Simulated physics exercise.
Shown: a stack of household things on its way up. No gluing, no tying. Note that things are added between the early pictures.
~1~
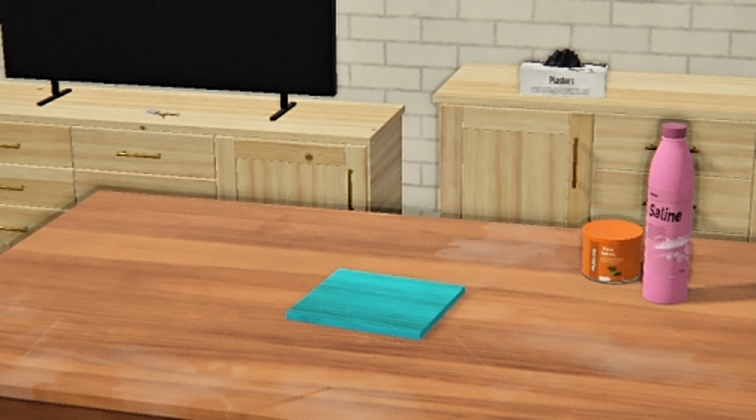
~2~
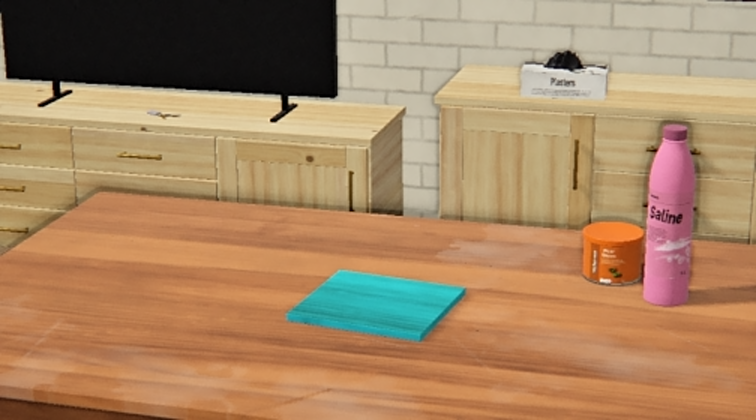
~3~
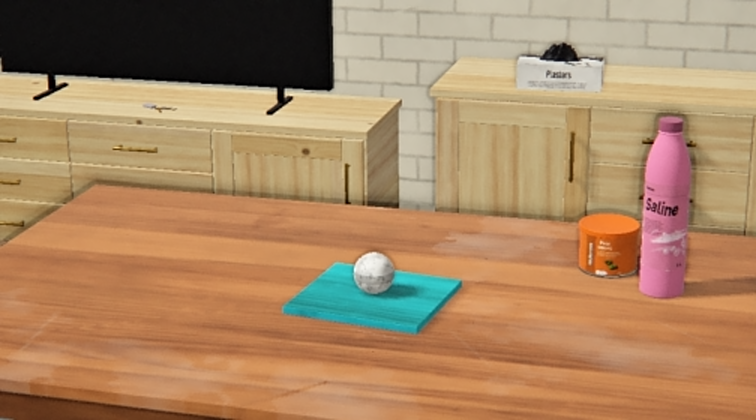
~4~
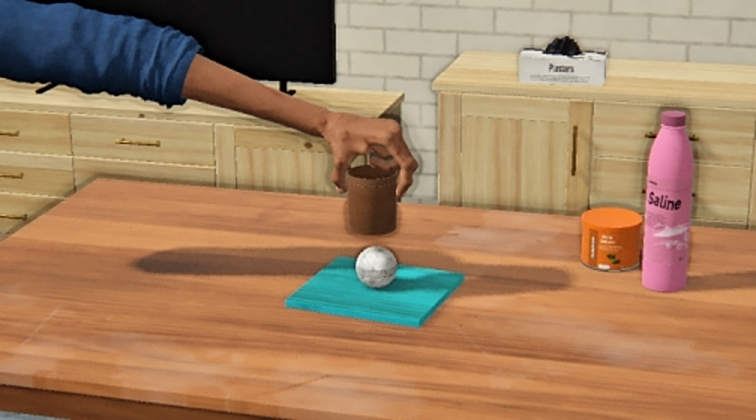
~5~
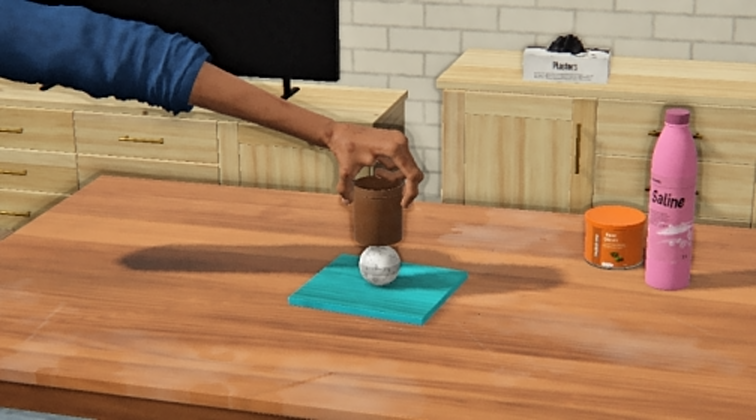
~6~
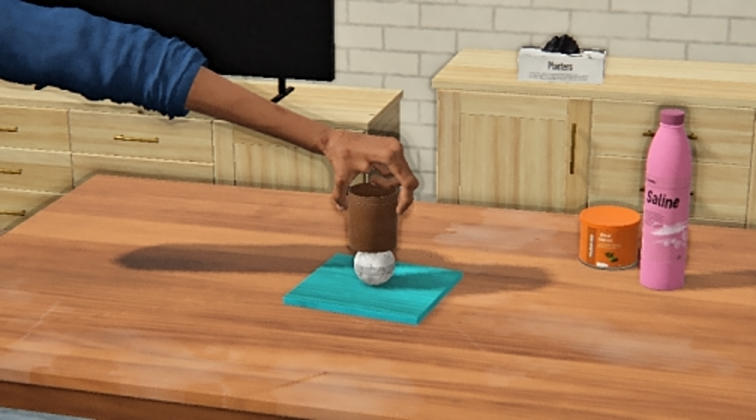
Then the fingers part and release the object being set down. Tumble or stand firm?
Something comes down.
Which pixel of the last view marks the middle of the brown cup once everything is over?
Around (239, 252).
Then, 0.60 s on from there, brown cup now fallen.
Then, 0.90 s on from there, things are still on the move.
In the end, fallen, brown cup; the other 4 unmoved. At the end, from the last picture's camera, brown cup near (239, 252). The pile loses its balance.
